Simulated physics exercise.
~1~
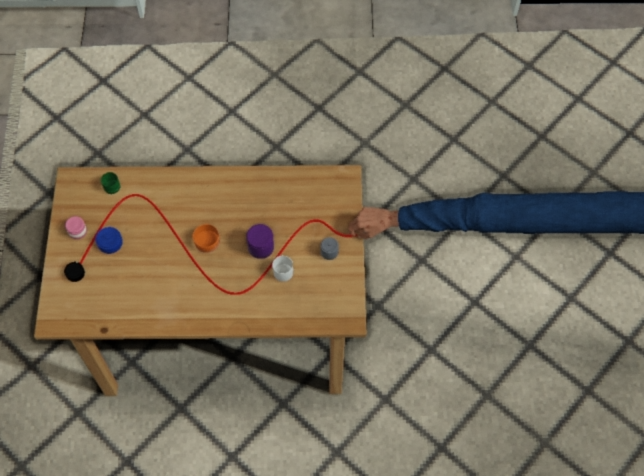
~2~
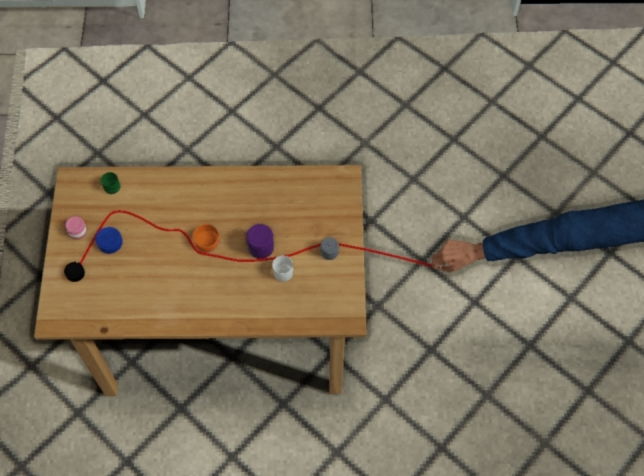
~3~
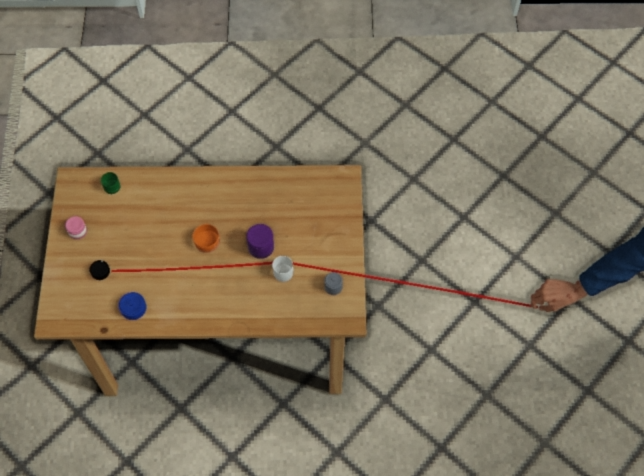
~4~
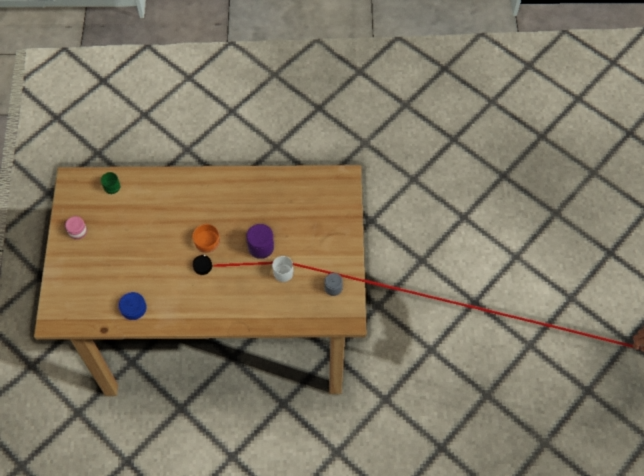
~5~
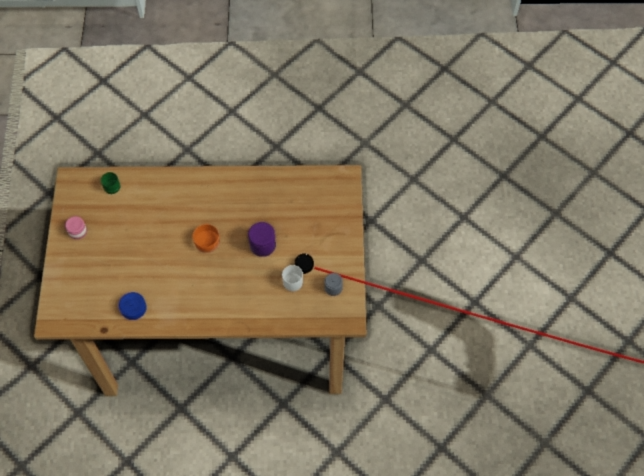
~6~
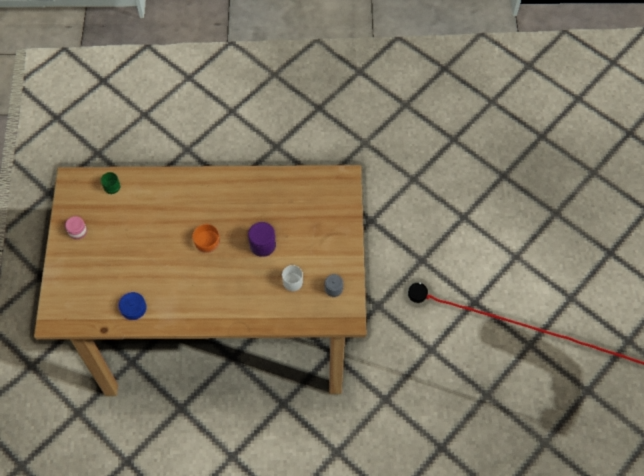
On a wooden table, a hand pulled a red cord to the right, shifting the blue and grey pots and dragging a black disc past the cups; it nudged the white cup, then slid off the right edge, leaving the others on top.
